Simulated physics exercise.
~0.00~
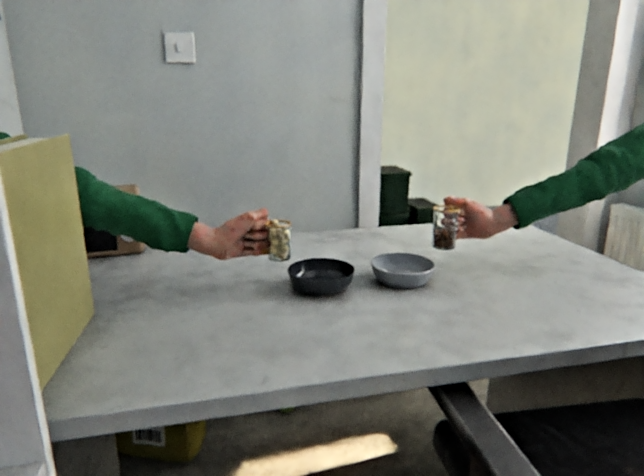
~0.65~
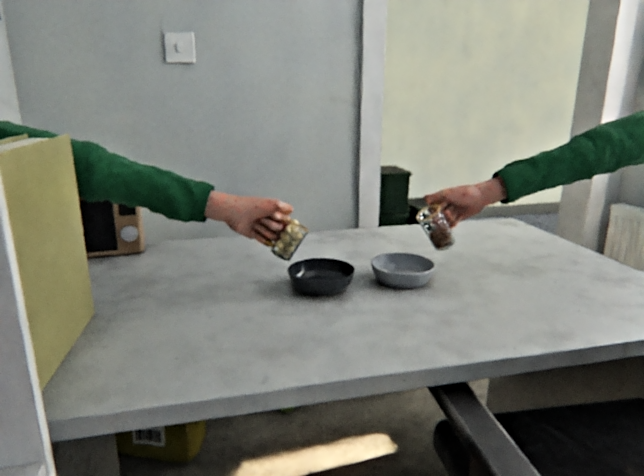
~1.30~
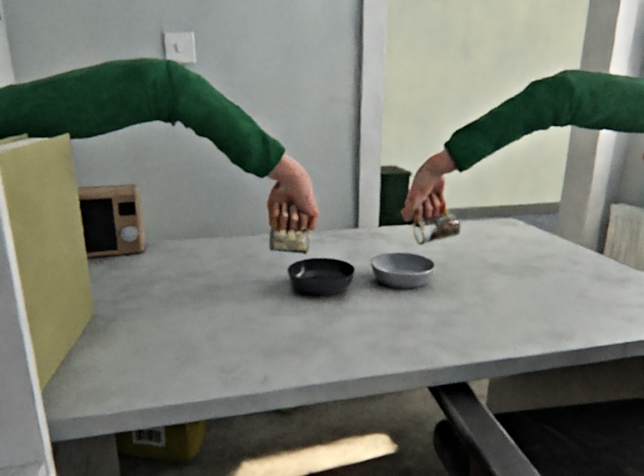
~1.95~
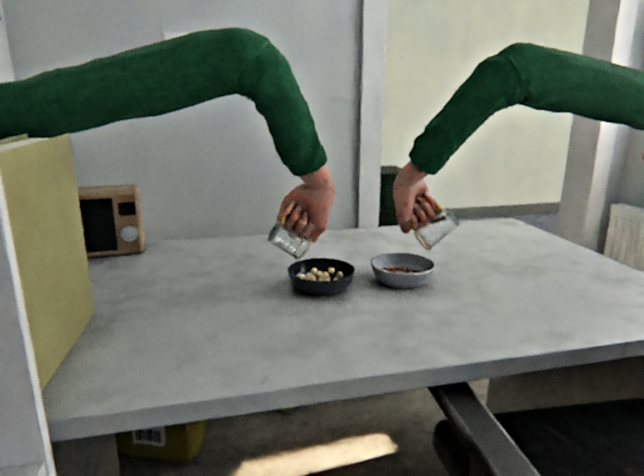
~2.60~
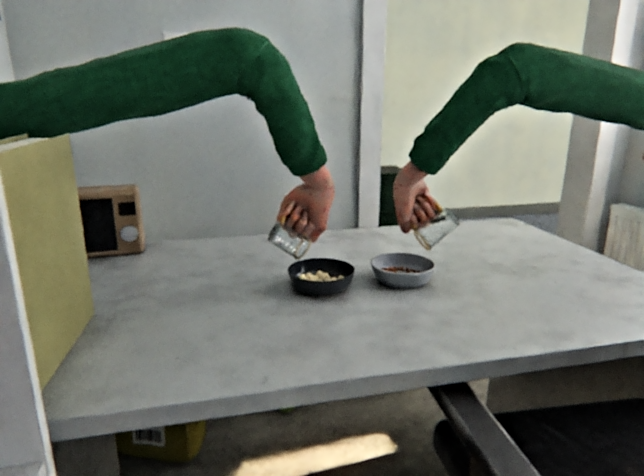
At a grey table, two green-sleeved arms tipping small glass jars over shallow bowls, emptying loose dry pieces that settle inside both.
